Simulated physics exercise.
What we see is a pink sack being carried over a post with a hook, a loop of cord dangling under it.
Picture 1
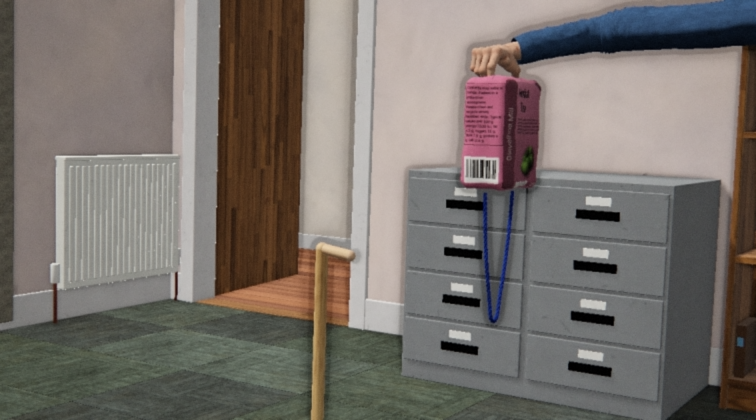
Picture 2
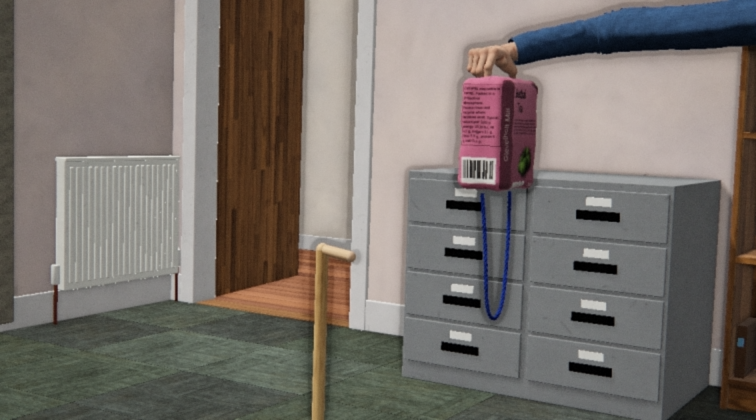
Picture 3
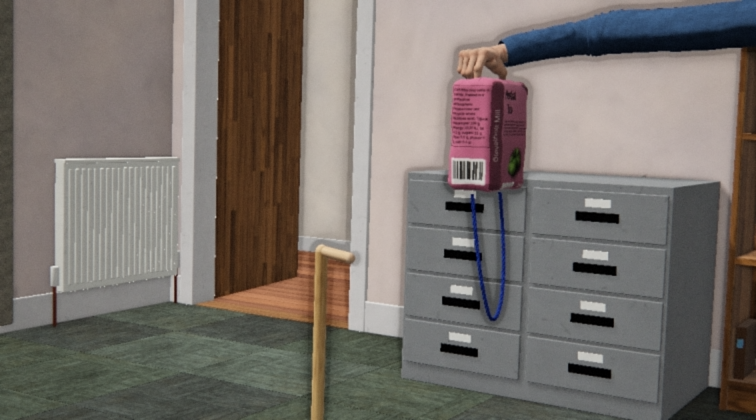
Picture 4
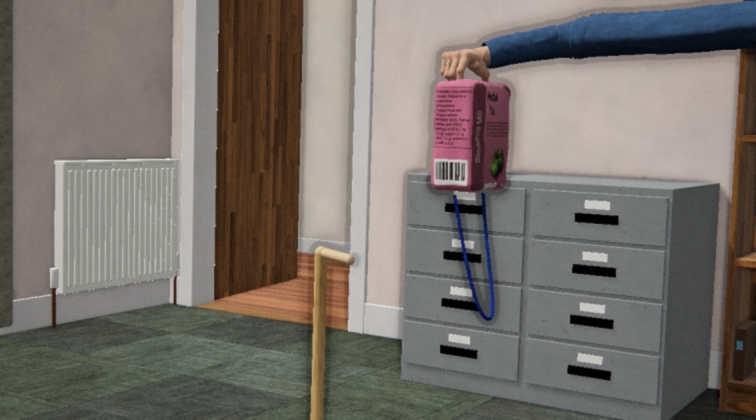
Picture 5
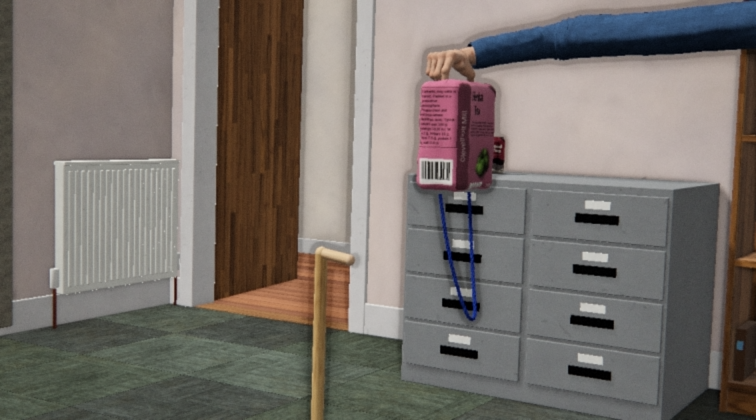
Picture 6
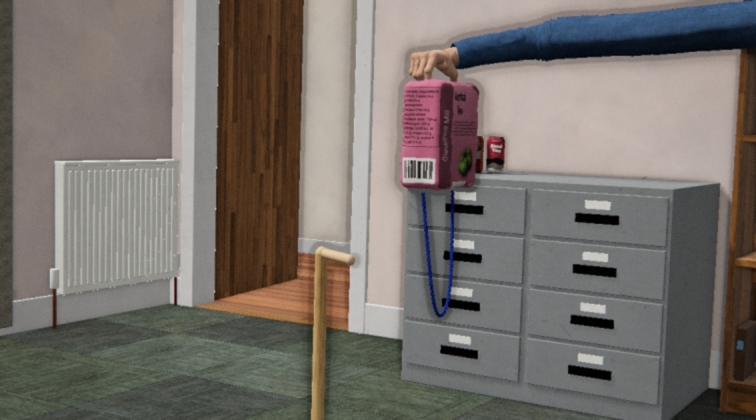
An arm in a blue sleeve reaches in from the upper right of a room seen from a fixed, roughly level view, its hand holding a pink sack-like pack with a blue cord looped beneath. A grey drawer cabinet stands behind it, with a wooden post in front, and a brown door and white radiator leftward. The hand carries the pack slightly left, the loop swaying, uncovering a small red can.
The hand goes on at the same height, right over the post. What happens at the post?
In the end the pink sack is jerked back by its loop.
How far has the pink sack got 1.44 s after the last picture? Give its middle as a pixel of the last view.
Around (284, 130).
Then, 0.30 s on from there, sack nearing the post near (405, 135).
Then, 0.88 s on from there, sack over the post near (341, 132).
Then, 1.44 s on from there, sack past the post near (284, 130).
In the end, sack past the post near (257, 129); loop tight round the post, hand stopped. The pink sack snags on the hook.
